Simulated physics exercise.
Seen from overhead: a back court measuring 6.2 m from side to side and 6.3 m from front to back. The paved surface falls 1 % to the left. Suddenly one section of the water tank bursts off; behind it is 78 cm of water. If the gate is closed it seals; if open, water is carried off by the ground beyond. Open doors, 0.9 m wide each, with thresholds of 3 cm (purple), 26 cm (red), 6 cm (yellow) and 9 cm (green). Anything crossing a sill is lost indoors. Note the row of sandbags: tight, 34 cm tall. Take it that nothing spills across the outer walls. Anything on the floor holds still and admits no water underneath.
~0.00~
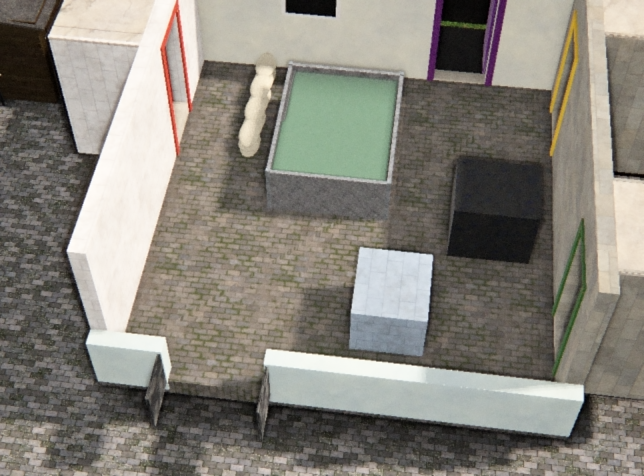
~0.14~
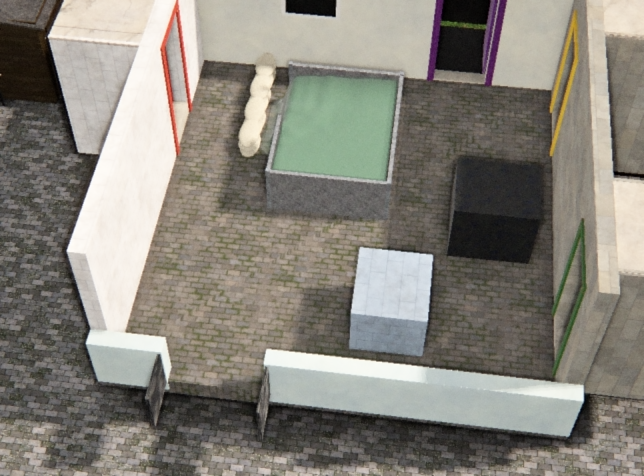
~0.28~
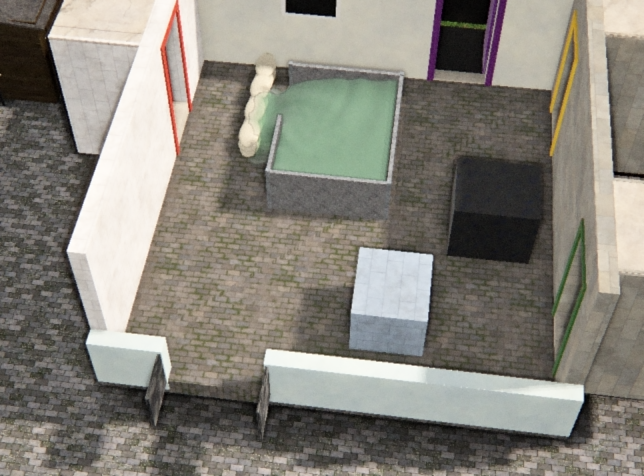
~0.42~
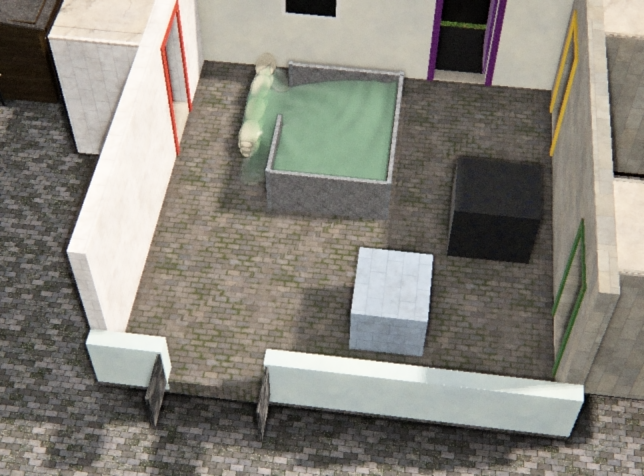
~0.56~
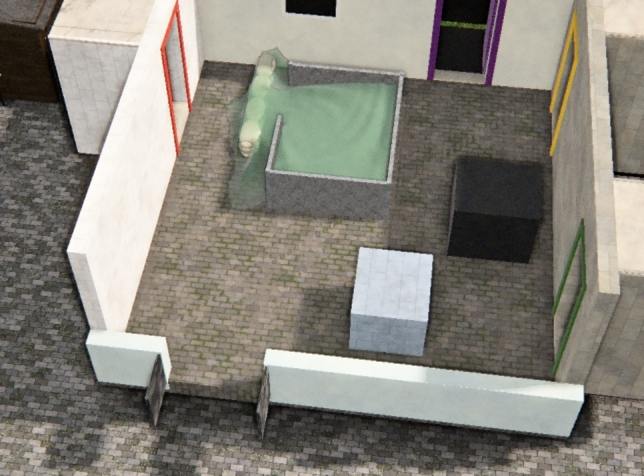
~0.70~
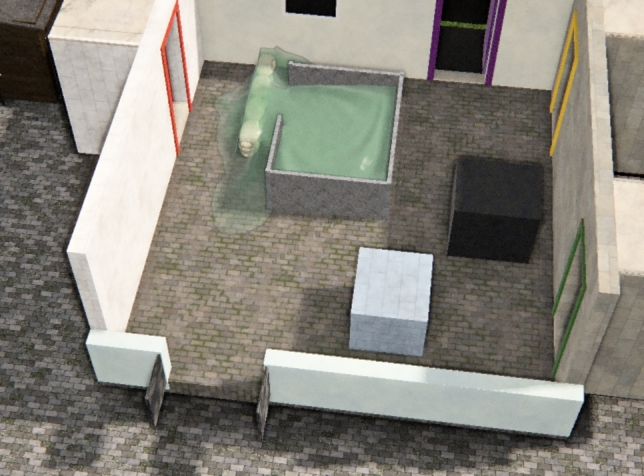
A stone-walled tank of green water stands near the back wall of a paved court seen from above, with pale sandbags in a row on its left, and a black block and a pale blue-white block to the right and front. The tank's left side opens, and water pours through onto the sandbags. It washes over them and spreads leftward and forward across the paving, while the camera stays still.
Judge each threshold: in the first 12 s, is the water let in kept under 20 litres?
At the end, purple door: Surplus. Red door: Short. Yellow door: Surplus. Green door: Short.
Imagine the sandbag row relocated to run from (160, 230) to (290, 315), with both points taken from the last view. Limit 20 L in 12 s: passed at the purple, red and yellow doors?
Then the purple door is over the mark, the red door over the mark, the yellow door over the mark.
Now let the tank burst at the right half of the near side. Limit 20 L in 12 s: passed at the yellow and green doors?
Checking each door against the limit: Yellow does not exceed it, green tops it.
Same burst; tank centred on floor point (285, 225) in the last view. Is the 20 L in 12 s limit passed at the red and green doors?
Well, red ends up beyond the mark and green ends up inside the mark.
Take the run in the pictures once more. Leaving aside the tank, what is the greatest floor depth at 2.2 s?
About 48 cm at most.
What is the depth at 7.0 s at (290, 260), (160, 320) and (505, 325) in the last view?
1, 12 and 1 cm, respectively.
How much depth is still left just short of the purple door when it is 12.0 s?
Around 6.0 cm there.
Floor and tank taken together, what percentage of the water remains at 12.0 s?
Roughly 70 per cent is still there.
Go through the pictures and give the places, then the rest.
Still water, 78 cm deep, in the water tank at (337, 124), in the first frame.
The front is at (269, 152), 0.7 m from the gap at (288, 113); 0.3 m2 of floor is under water; 78 cm left at the back of the water tank, in the second frame.
The front is at (256, 161), 0.9 m from the gap at (288, 116); 0.7 m2 of floor is under water; 78 cm left at the back of the water tank, in the third frame.
Water pours out at (288, 116) and has run 1.4 m, to (277, 70); typically 14 cm deep outside, 76 cm at the water tank's back, in the fourth frame.
The front is at (238, 205), 1.9 m from the gap at (288, 116); 2.3 m2 of floor is under water; 68 cm left at the back of the water tank, in the fifth frame.
The front is at (226, 227), 2.4 m from the gap at (288, 115); 3.4 m2 of floor is under water; 66 cm left at the back of the water tank, in the sixth frame.
After 1.4 s water covers 35 % of the floor and is deepest (61 cm) near (271, 126); purple door 1 cm at the sill, 0 L in, red door 26 cm at the sill, 0 L in, yellow door not reached, green door not reached.
After 2.2 s water covers 50 % of the floor and is deepest (48 cm) near (271, 126); purple door 4 cm at the sill, 0 L in, red door 18 cm at the sill, 0 L in, yellow door not reached, green door not reached.
After 3.5 s water covers 55 % of the floor and is deepest (38 cm) near (269, 133); purple door 6 cm at the sill, 1 L in, red door 13 cm at the sill, 0 L in, yellow door 15 cm at the sill, 42 L in, green door not reached.
After 7.0 s water covers 80 % of the floor and is deepest (26 cm) near (269, 133); purple door 7 cm at the sill, 40 L in, red door 5 cm at the sill, 0 L in, yellow door 11 cm at the sill, 131 L in, green door 2 cm at the sill, 0 L in.
After 12.0 s water covers 95 % of the floor and is deepest (15 cm) near (269, 133); purple door 6 cm at the sill, 74 L in, red door 6 cm at the sill, 0 L in, yellow door 7 cm at the sill, 182 L in, green door 7 cm at the sill, 0 L in.
